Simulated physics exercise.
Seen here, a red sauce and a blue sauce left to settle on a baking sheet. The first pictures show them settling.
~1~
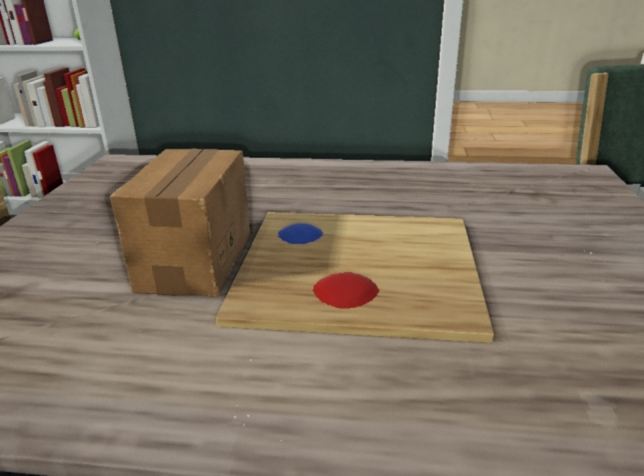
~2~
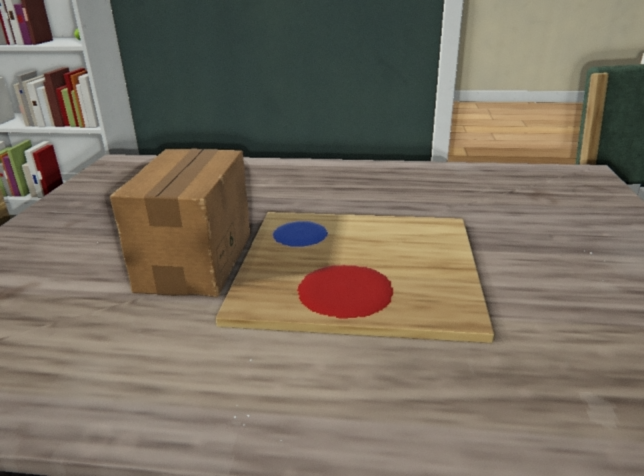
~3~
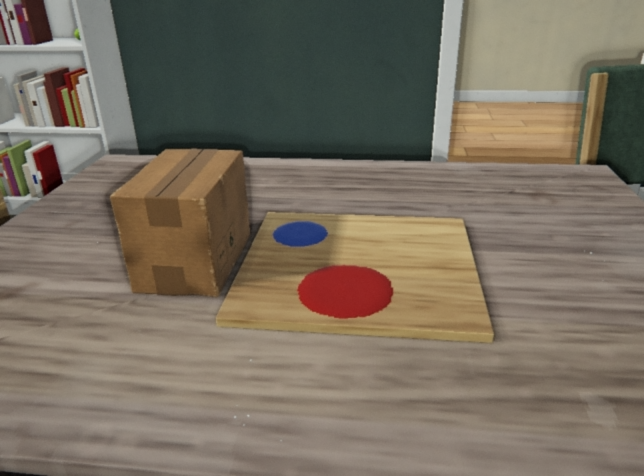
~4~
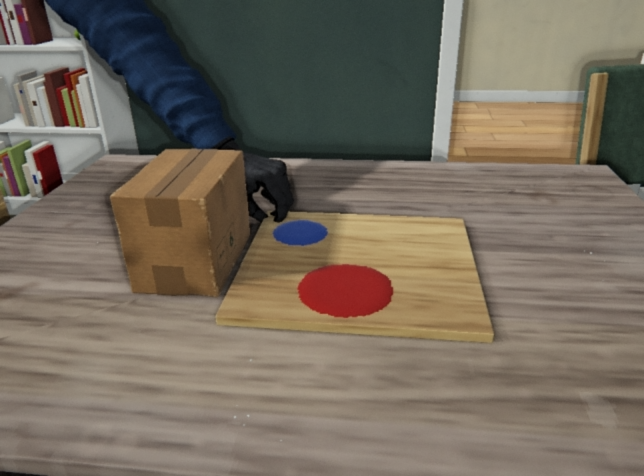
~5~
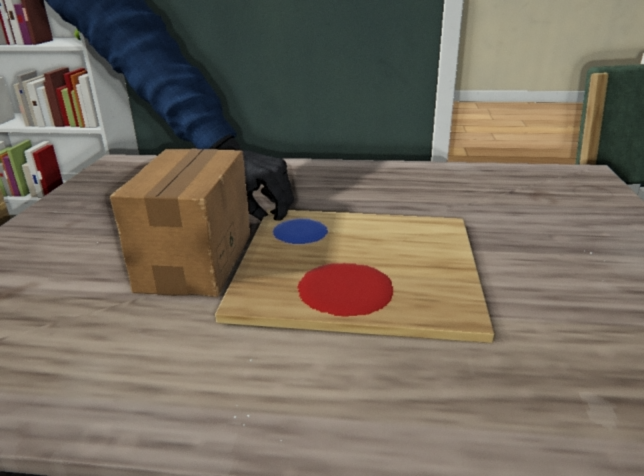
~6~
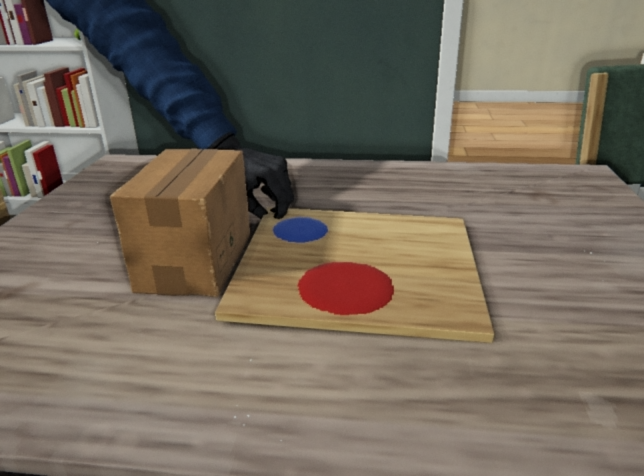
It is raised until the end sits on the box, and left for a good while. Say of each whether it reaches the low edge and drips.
The red sauce drips off the end; the blue sauce keeps clear of the edge.
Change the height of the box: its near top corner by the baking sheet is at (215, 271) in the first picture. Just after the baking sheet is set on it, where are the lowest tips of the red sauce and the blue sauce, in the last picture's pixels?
The first near (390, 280), the second near (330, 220).
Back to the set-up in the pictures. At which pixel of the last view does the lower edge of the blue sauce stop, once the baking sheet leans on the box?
Close to (388, 193).
A moment on, slope about 29°; the red sauce has crept down a long way; the blue sauce has crept a little.
Further on, the red sauce is dripping off the low end; the blue sauce has crept down a long way.
When it is over, slope about 29°; the red sauce is dripping off the low end; the blue sauce has crept down a long way.
